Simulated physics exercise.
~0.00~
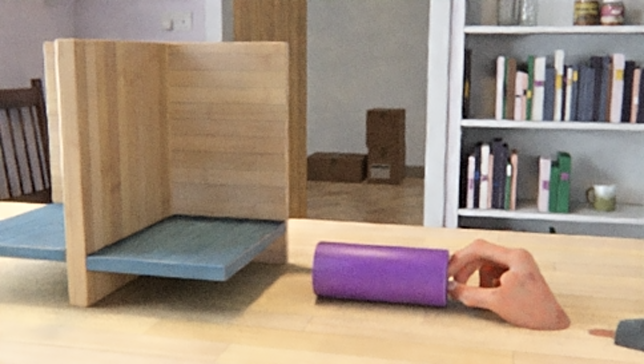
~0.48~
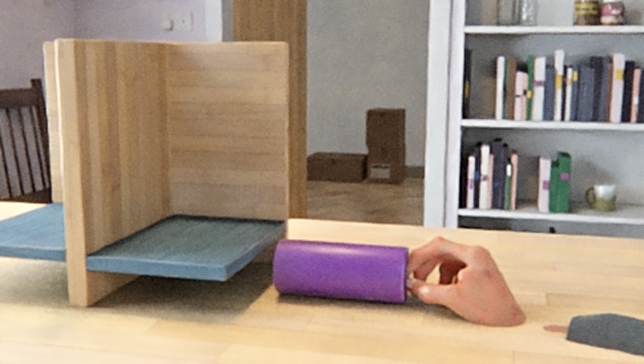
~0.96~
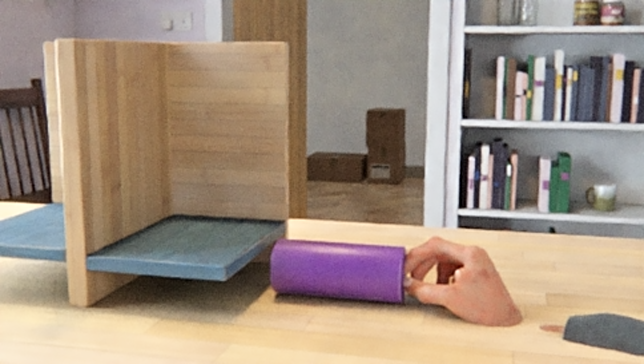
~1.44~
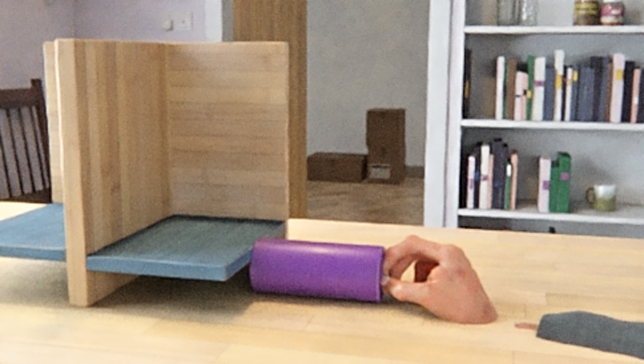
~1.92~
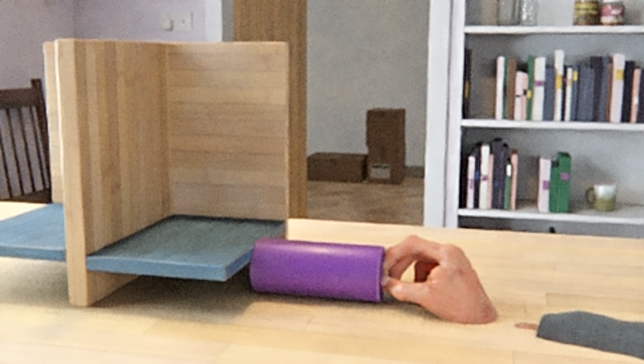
On a light wooden table in a room with a bookcase behind, a hand pushed a purple candle lying on its side leftward in short moves toward a low blue shelf, and it ended stopped at the shelf's edge, still held there.
